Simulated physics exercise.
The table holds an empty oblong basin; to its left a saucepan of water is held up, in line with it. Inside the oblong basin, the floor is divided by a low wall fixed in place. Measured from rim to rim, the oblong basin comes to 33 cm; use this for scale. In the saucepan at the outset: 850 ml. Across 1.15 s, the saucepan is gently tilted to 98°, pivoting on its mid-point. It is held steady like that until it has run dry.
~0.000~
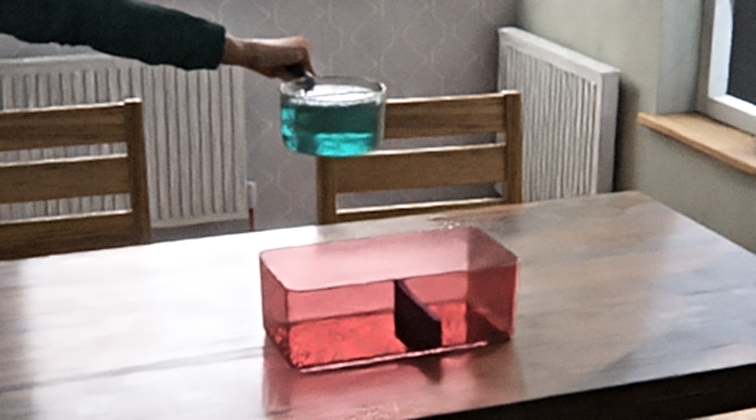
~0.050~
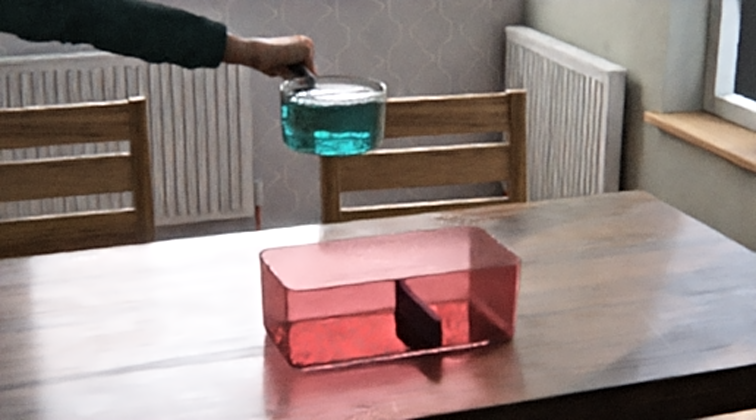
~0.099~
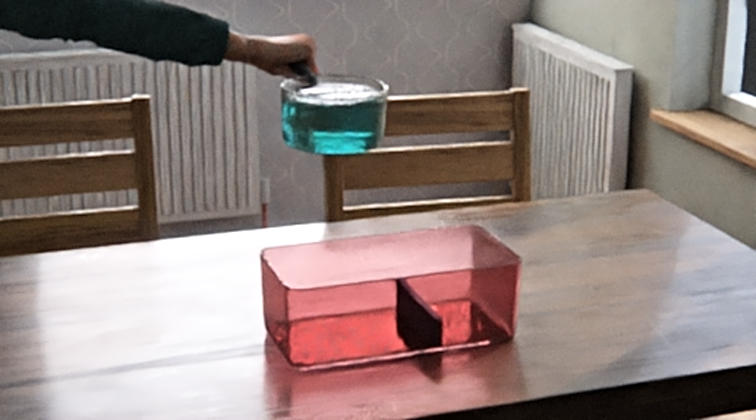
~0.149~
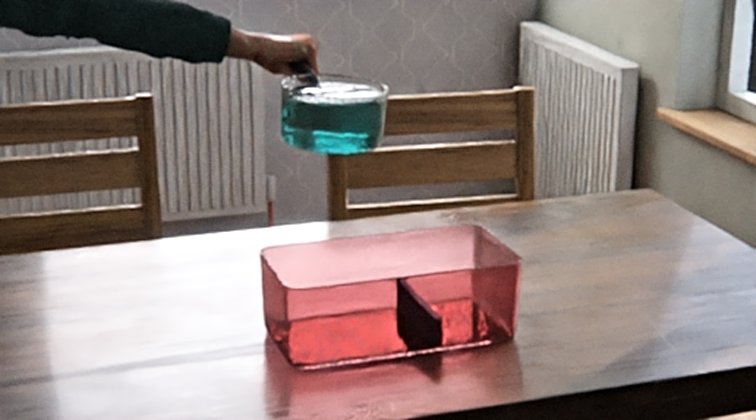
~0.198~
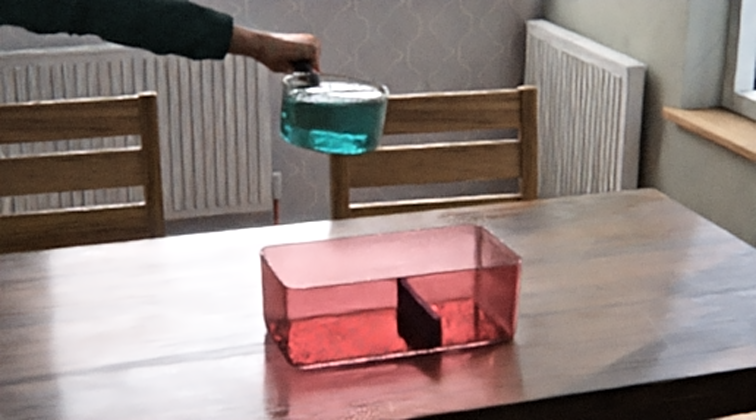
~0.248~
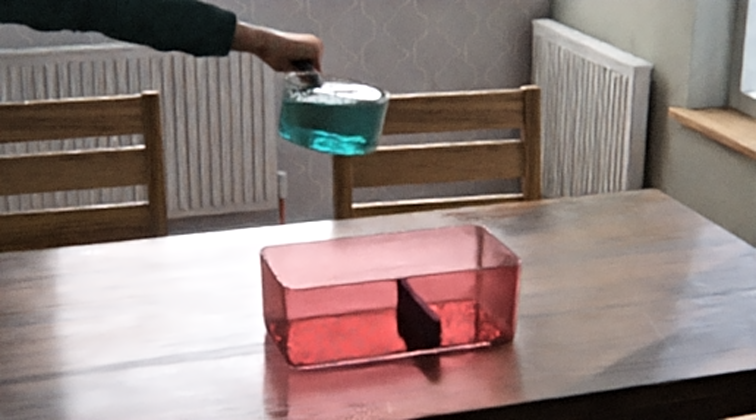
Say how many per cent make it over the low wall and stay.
About 75 per cent makes it over and stays.
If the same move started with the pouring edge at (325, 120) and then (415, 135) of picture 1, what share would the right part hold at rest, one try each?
In order, 5 and 85 per cent.
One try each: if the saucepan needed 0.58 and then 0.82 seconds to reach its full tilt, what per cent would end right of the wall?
Try 1: Approx. 65 %; try 2: Approx. 70 %.
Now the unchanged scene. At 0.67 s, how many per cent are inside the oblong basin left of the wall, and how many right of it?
Lab note: Left near 2, right near 5.
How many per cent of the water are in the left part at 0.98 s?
The left part holds some 3 per cent.
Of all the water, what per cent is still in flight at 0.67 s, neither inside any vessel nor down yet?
Near 32 per cent at that time.
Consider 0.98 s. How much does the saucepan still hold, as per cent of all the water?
I reckon near 14 per cent still sits there.
After 0.67 s the tilt is 61° and 62 per cent is still to pour, 2 is left of the wall and 5 right of it.
After 0.98 s the tilt is 93° and 14 per cent is still to pour, 3 is left of the wall and 63 right of it.
After 1.30 s the tilt is 98° and 2 per cent is still to pour, 18 is left of the wall and 76 right of it.
After 1.65 s the tilt is 98° and 0 per cent is still to pour, 23 is left of the wall and 75 right of it.
In the end 23 per cent lies left of the wall, 75 right of it and 1 outside.
